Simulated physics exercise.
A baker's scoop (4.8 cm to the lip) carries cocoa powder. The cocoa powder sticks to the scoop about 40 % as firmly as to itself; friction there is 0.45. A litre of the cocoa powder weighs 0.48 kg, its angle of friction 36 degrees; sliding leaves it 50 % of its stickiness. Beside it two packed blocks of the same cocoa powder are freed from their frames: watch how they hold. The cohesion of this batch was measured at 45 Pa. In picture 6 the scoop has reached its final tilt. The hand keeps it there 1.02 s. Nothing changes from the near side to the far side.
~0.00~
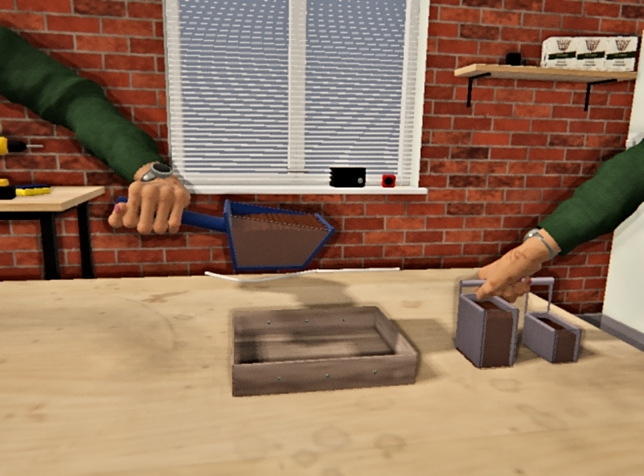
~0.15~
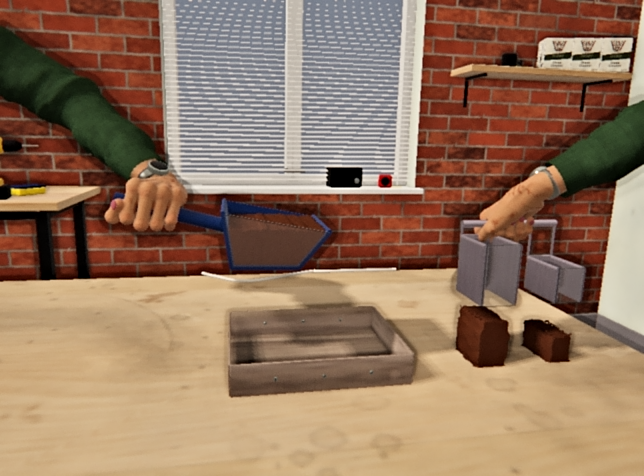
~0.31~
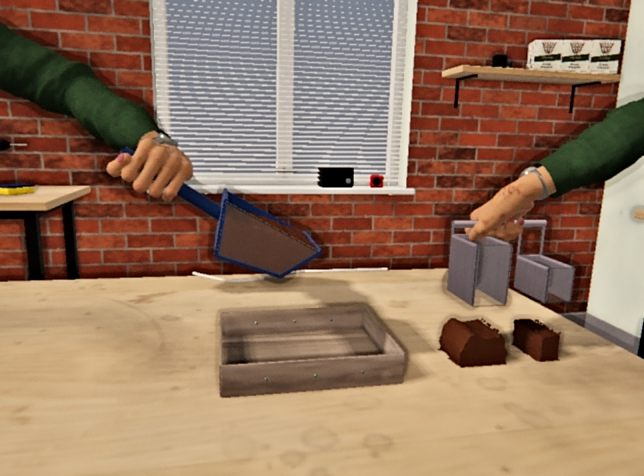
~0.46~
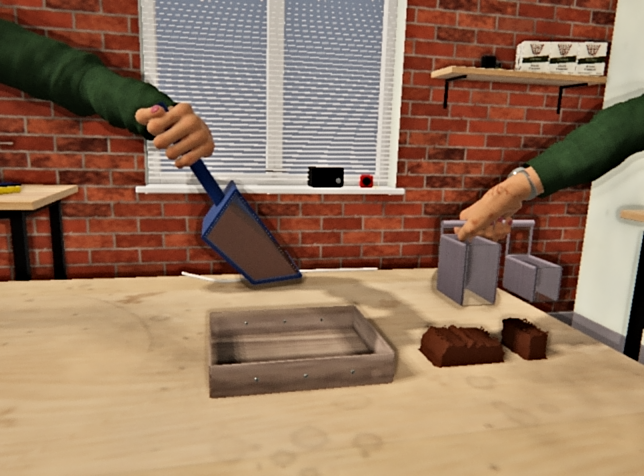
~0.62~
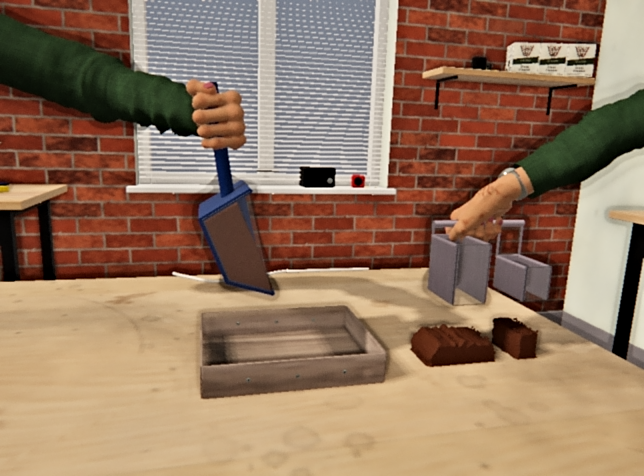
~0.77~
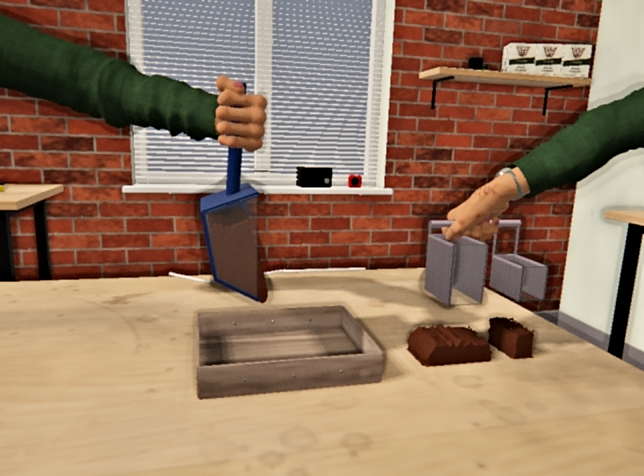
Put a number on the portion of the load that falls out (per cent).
Close to 100 per cent.
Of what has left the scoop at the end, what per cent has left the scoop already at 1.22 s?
Some 80 per cent.
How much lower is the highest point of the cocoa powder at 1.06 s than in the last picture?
About 5.0 cm.
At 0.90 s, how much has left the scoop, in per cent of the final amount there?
About 30 %.
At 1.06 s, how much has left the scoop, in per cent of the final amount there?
About 70 %.
After 0.90 s, the scoop is at 80 degrees and 27 % has left it.
After 1.06 s, the scoop is at 80 degrees and 69 % has left it.
After 1.22 s, the scoop is at 80 degrees and 78 % has left it.
After 1.38 s, the scoop is at 80 degrees and 97 % has left it.
After 1.64 s, the scoop is at 80 degrees and 100 % has left it.
